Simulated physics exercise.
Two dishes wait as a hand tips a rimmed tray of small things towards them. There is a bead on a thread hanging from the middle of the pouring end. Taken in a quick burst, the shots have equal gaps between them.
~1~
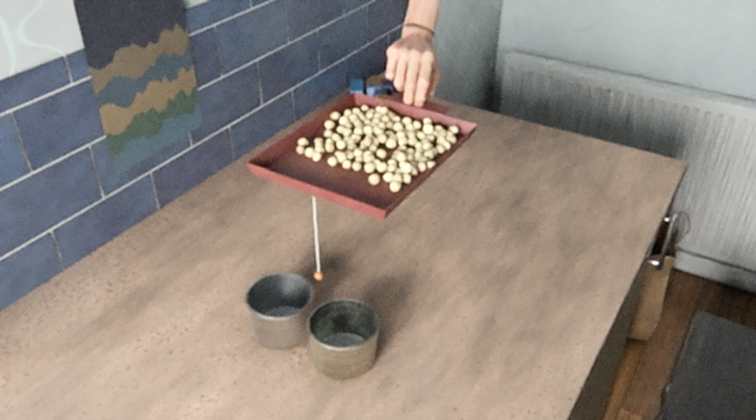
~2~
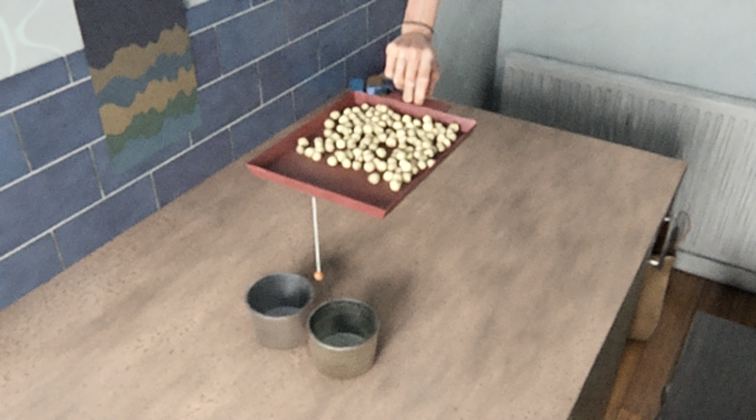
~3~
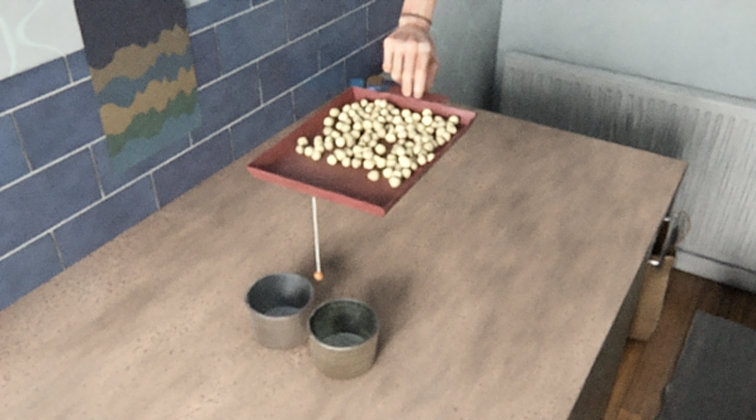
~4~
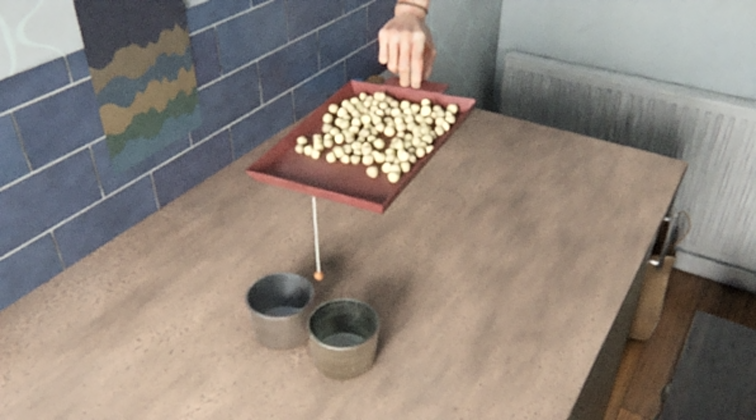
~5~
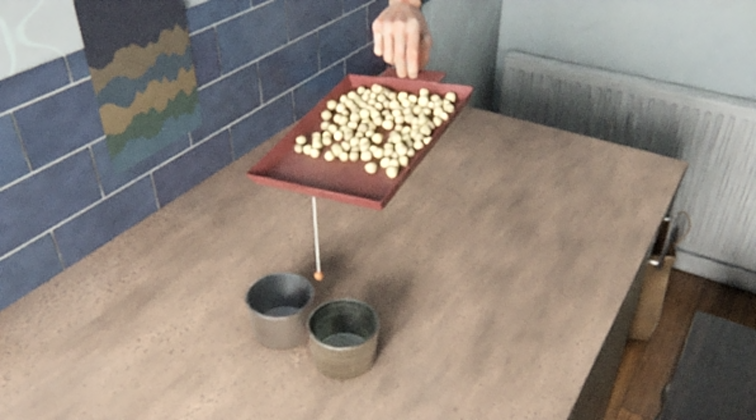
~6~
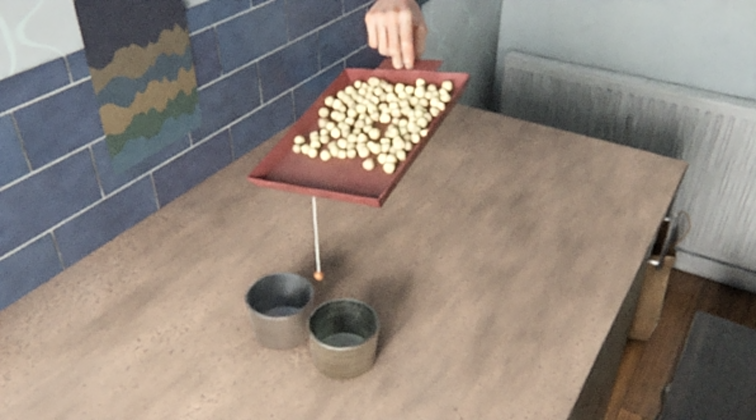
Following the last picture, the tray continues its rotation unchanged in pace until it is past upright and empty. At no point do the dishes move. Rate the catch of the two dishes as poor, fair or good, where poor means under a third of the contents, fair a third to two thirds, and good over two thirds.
The catch is poor.
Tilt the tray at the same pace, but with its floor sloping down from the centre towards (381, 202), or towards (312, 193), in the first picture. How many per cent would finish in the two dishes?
In order: About 30, then 50 percent.
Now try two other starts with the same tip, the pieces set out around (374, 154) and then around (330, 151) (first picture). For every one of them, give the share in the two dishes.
The first start gives 20 percent and the second 10 percent.
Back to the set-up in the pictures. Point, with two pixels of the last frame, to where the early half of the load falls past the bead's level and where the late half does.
The leading part at (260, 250), the rest of it at (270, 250).
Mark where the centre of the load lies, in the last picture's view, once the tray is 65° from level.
Near (286, 163).
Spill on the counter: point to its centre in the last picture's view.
I'd put the middle at roughly (251, 288).
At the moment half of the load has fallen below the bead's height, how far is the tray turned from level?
Angle reached: About 90°.
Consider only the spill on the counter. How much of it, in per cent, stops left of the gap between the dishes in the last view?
I'd guess close to 90 %.
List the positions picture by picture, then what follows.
Corners of the pouring end near (253, 162) and (383, 207), level; middle of the load near (382, 138), macadamia nuts; left dish near (260, 328); right dish near (324, 358); bead on its thread near (319, 275), in the first frame.
Corners of the pouring end near (253, 163) and (383, 206), level; middle of the load near (383, 137), in the second frame.
Corners of the pouring end near (253, 165) and (382, 204), tipped barely, lowest at the left corner; middle of the load near (382, 133), in the third frame.
Corners of the pouring end near (252, 168) and (380, 201), tipped a little, lowest at the left corner; middle of the load near (381, 127), in the fourth frame.
Corners of the pouring end near (252, 172) and (378, 198), tipped a little, lowest at the left corner; middle of the load near (378, 121), in the fifth frame.
Corners of the pouring end near (253, 175) and (376, 195), tipped clearly, lowest at the left corner; middle of the load near (376, 116); left dish near (260, 328); right dish near (324, 358), in the sixth frame.
Shortly afterwards, tray tipped steeply; the bulk on the tray; only a few in the left dish; only a few outside both; a little in the air.
Next, tray tipped past a quarter turn; only a few on the tray; a little in the left dish; near two thirds outside both; a little in the air.
Some moments later, tray tipped past a quarter turn; a little in the left dish; the bulk outside both.
In the end, tray tipped past a quarter turn; none at all in the right dish; a little in the left dish; the bulk outside both.
